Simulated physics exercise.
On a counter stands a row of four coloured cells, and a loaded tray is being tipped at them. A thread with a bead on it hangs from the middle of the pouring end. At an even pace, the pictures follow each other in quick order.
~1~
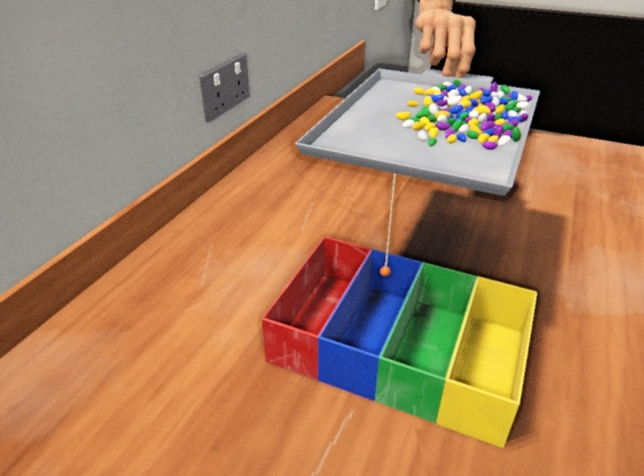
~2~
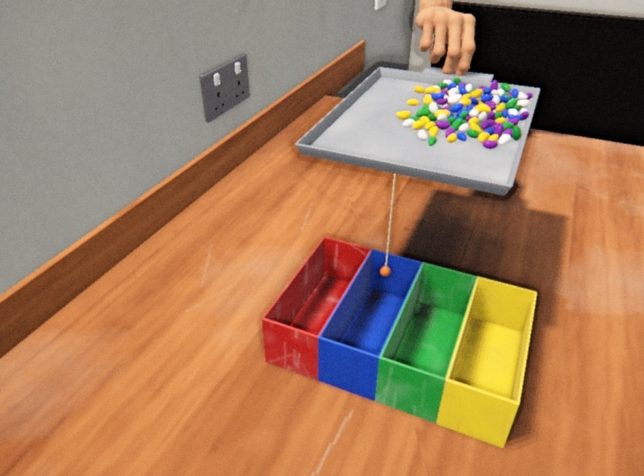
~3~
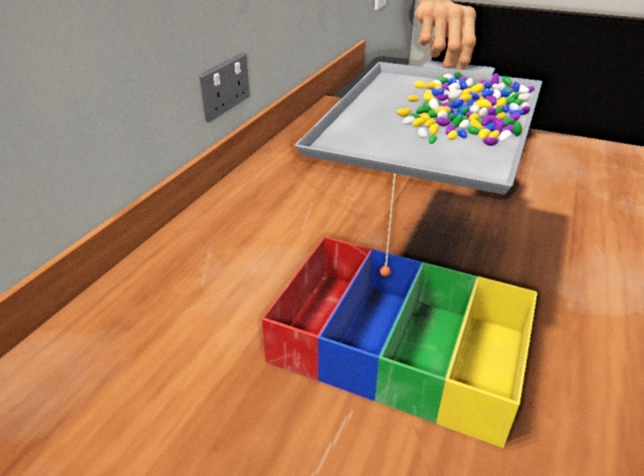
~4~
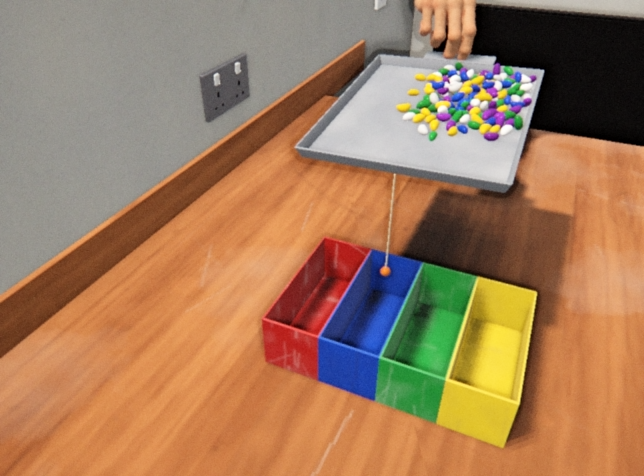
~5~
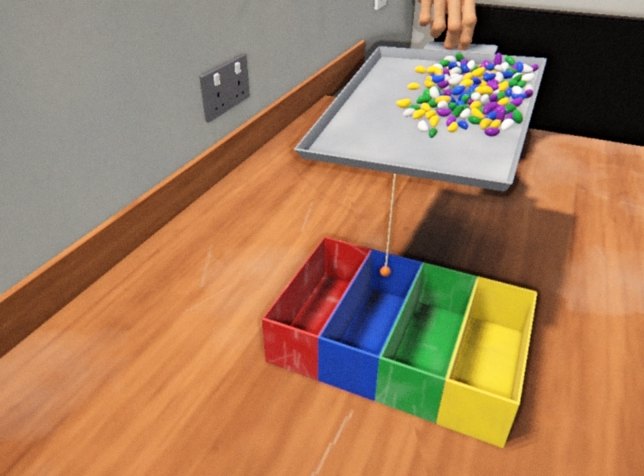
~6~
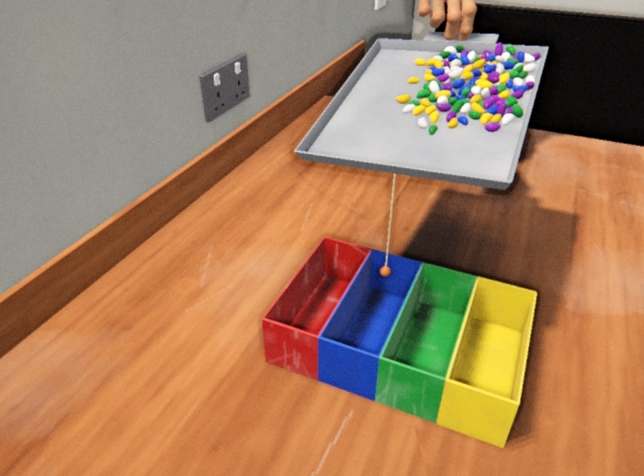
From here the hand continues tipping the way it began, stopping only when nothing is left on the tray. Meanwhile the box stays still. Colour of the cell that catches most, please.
The colour is red.
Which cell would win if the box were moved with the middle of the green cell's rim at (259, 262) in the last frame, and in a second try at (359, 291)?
The first placement favours that yellow cell, while the second favours blue.
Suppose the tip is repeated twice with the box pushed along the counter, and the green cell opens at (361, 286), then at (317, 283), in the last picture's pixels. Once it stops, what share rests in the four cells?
In turn about 100 and about 100 percent.
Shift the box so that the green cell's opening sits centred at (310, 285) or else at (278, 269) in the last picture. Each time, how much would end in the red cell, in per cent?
0% for the first placement, 0% for the second.
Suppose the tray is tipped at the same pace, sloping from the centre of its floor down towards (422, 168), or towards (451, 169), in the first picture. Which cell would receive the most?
So the first one goes to the cell in green and the second to the yellow cell.
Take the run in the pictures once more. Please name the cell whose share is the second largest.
The answer is the cell in blue.
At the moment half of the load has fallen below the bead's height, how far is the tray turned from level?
Around 75° of tilt.
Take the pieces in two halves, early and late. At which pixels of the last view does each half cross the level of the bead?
The leading part at (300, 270), the rest of it at (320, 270).
Soon after the last picture, tray tipped steeply; about two thirds on the tray; a small part in the red cell; a stray few in the green cell; a stray few in the blue cell; about a quarter falling or outside the box.
A little later, tray tipped right over; a small part on the tray; about a third in the red cell; a small part in the blue cell; a stray few in the green cell; about a third falling or outside the box.
Later still, tray tipped past a quarter turn; about half in the red cell; about a quarter in the blue cell; a stray few in the green cell; about a third falling or outside the box.
At rest, tray tipped past a quarter turn; about half in the red cell; about a quarter in the blue cell; a stray few in the green cell; none in the yellow cell; about a third outside the box.
